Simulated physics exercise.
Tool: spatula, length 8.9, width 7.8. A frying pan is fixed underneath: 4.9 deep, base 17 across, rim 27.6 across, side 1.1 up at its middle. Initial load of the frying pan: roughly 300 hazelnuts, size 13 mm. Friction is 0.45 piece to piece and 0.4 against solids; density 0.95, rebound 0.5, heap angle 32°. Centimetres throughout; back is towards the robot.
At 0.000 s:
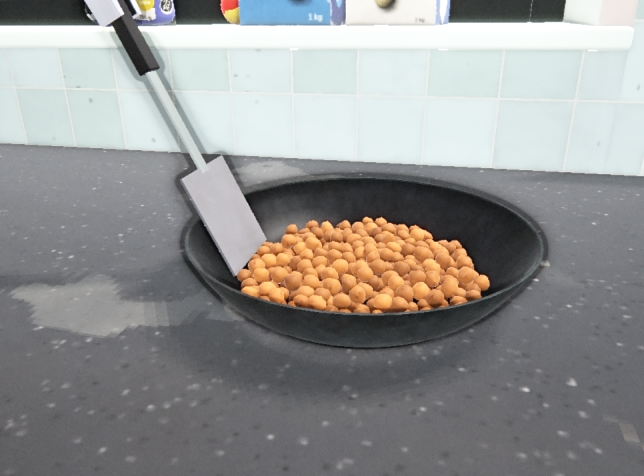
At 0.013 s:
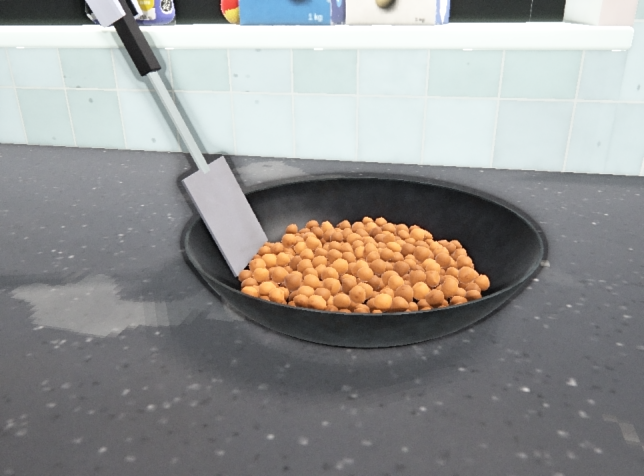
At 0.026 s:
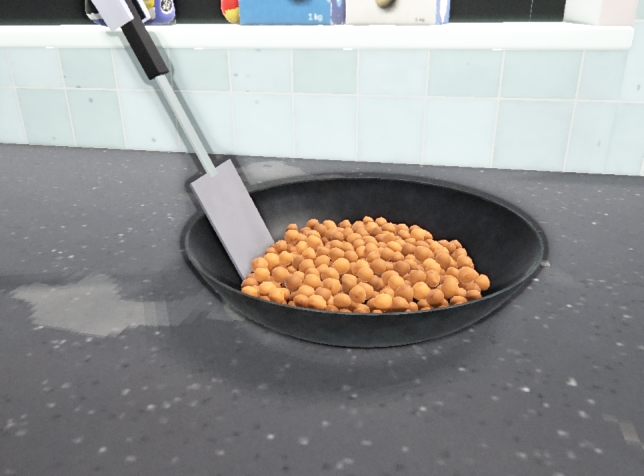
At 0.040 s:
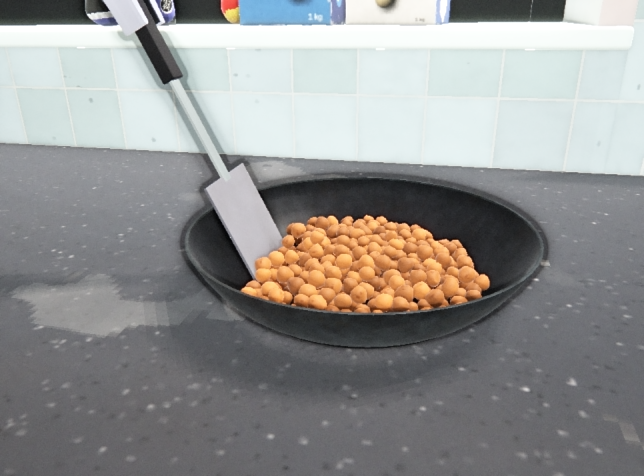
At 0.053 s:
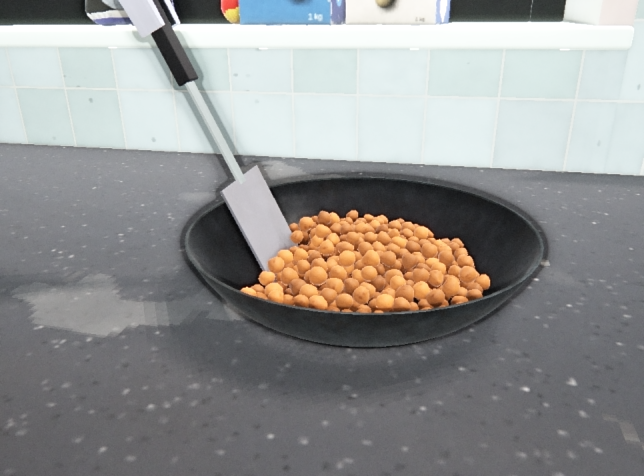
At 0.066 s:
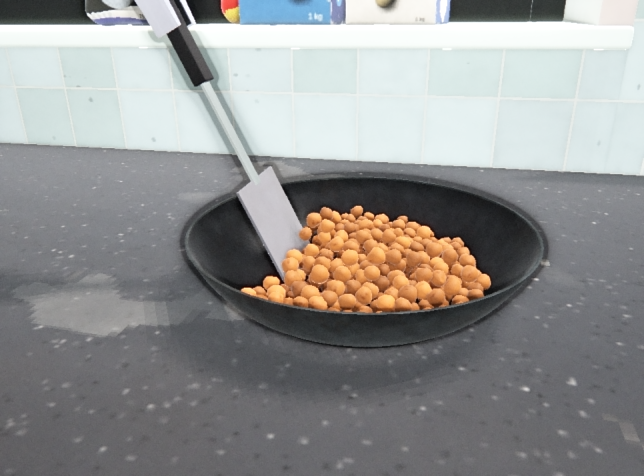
A spatula moves slowly right through the frying pan, pushing the hazelnuts into a slightly higher heap.
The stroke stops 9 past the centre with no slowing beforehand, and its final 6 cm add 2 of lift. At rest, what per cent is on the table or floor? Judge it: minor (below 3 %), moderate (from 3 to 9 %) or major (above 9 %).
My judgement: Major.
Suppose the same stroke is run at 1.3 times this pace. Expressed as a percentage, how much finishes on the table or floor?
That comes to some 30 per cent, roughly.
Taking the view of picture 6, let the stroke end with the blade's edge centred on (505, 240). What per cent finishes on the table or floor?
35 %.
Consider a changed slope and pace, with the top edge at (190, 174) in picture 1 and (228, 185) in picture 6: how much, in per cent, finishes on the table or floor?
Roughly 15 percent ends up there.
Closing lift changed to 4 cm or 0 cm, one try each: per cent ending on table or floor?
Result: Approx. 15 % and 15 %, one try each.
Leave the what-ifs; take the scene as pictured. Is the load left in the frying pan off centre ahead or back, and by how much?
About 3.5 centimetres ahead.
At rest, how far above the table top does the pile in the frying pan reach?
Peak at rest, approximately 4.5 centimetres.
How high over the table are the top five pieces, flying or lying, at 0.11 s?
Height: Approx. 5 cm.
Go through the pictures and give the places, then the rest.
Spatula top edge at (202, 167), sloping 64°; upper third of the load around (366, 259), from x 245 to 480, top at y 225; 296 in the frying pan, in the first picture.
Spatula top edge at (204, 167), sloping 64°; upper third of the load around (366, 259), from x 245 to 480, top at y 220, in the second picture.
Spatula top edge at (211, 171), sloping 64°; upper third of the load around (365, 258), from x 250 to 480, top at y 220, in the third picture.
Spatula top edge at (225, 175), sloping 64°; upper third of the load around (358, 258), from x 250 to 480, top at y 220, in the fourth picture.
Spatula top edge at (240, 178), sloping 64°; upper third of the load around (361, 256), from x 250 to 485, top at y 215, in the fifth picture.
Spatula top edge at (255, 179), sloping 64°; upper third of the load around (366, 254), from x 250 to 485, top at y 210; 296 in the frying pan, in the sixth picture.
After 0.11 s, sloping 64°, highest piece 5 above the table; 296 in the frying pan.
After 0.16 s, sloping 64°, highest piece 6 above the table; 296 in the frying pan.
After 0.39 s, sloping 64°, highest piece 16 above the table; 225 in the frying pan, 35 on the table or floor, 36 on the blade or in flight.
After 1.44 s, sloping 64°, highest piece 4 above the table; 225 in the frying pan, 71 on the table or floor.
At rest, 225 in the frying pan, 71 on the table or floor. That is 24 % on the table or floor.
